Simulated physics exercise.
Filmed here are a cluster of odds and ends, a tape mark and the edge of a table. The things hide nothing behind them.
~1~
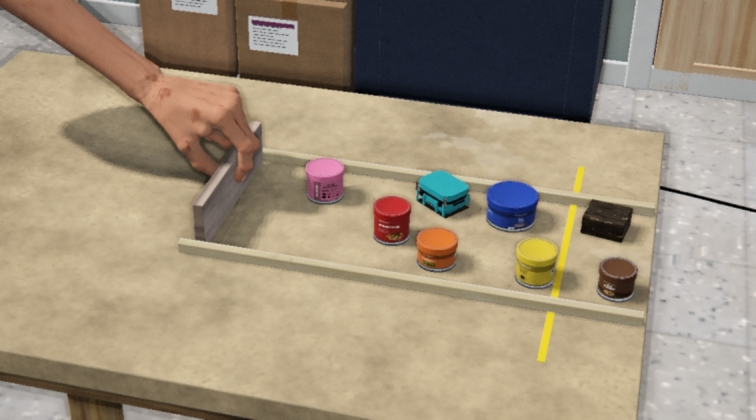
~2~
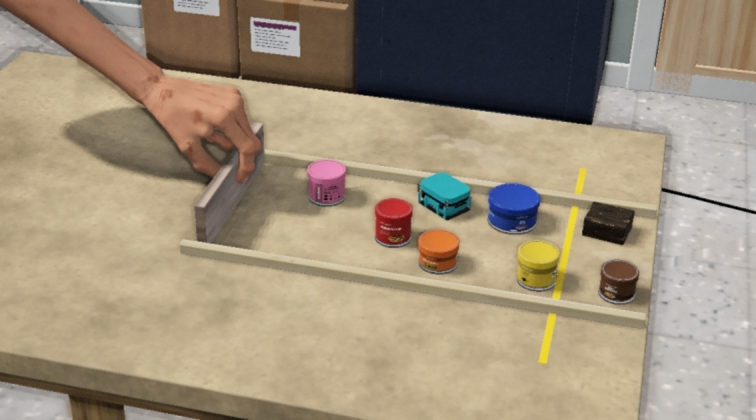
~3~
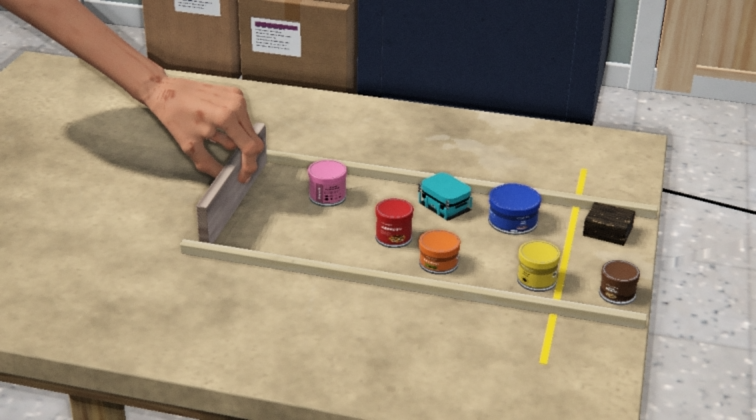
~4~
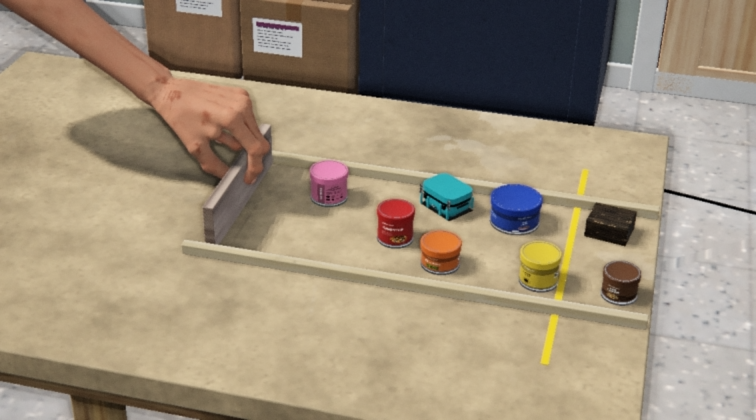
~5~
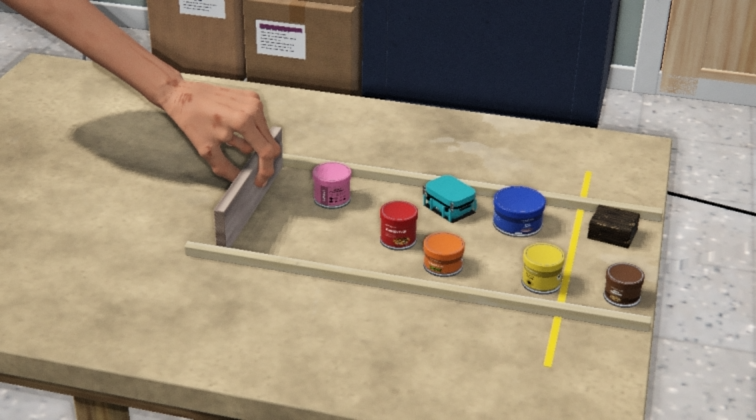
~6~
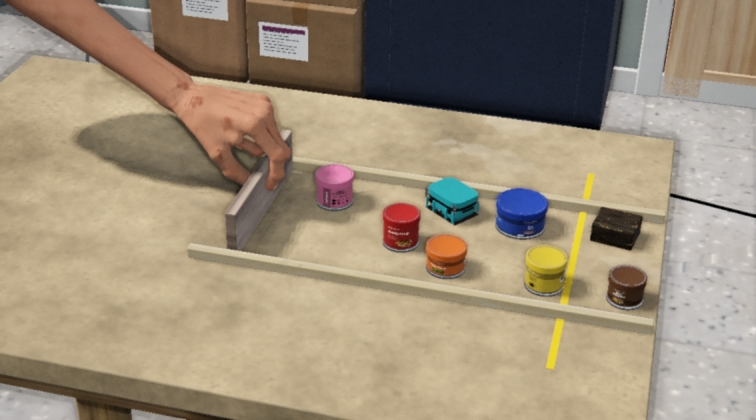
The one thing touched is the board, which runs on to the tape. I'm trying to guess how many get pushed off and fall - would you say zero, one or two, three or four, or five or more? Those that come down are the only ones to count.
I would say one or two.
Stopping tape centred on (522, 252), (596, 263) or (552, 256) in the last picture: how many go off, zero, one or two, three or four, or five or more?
In turn: No fall at all, just one or two, none at all.
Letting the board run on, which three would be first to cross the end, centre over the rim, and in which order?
The black block, then the brown tin, then the blue tin.
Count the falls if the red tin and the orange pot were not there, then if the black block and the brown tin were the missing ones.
Taking the two tries in turn, it comes to 1 and 0.
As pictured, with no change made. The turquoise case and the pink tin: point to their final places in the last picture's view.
The turquoise case stops around (605, 215); the pink tin around (597, 235).
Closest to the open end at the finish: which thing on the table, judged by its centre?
It would be the blue tin, I'd say.
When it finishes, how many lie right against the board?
In contact: 4.
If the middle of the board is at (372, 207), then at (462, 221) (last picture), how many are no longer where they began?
1 by the first point, 5 by the second.
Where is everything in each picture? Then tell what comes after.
In the first frame, brown tin (617, 280); black block (607, 221); yellow pot (536, 264); board (230, 181); tape (564, 252).
In the second frame, black block (608, 223); pink tin (327, 183).
In the third frame, yellow pot (538, 266); board (234, 183).
In the fourth frame, brown tin (621, 283); red tin (396, 223).
In the fifth frame, black block (614, 226); turquoise case (450, 199).
In the sixth frame, brown tin (626, 287); black block (616, 228); yellow pot (545, 271); board (261, 190); tape (573, 259).
Soon after, none off yet; brown tin at rest near (626, 287); black block at rest near (616, 228); yellow pot at rest near (545, 271).
By the end, the number that fall off is one or two; fallen, black block and brown tin.
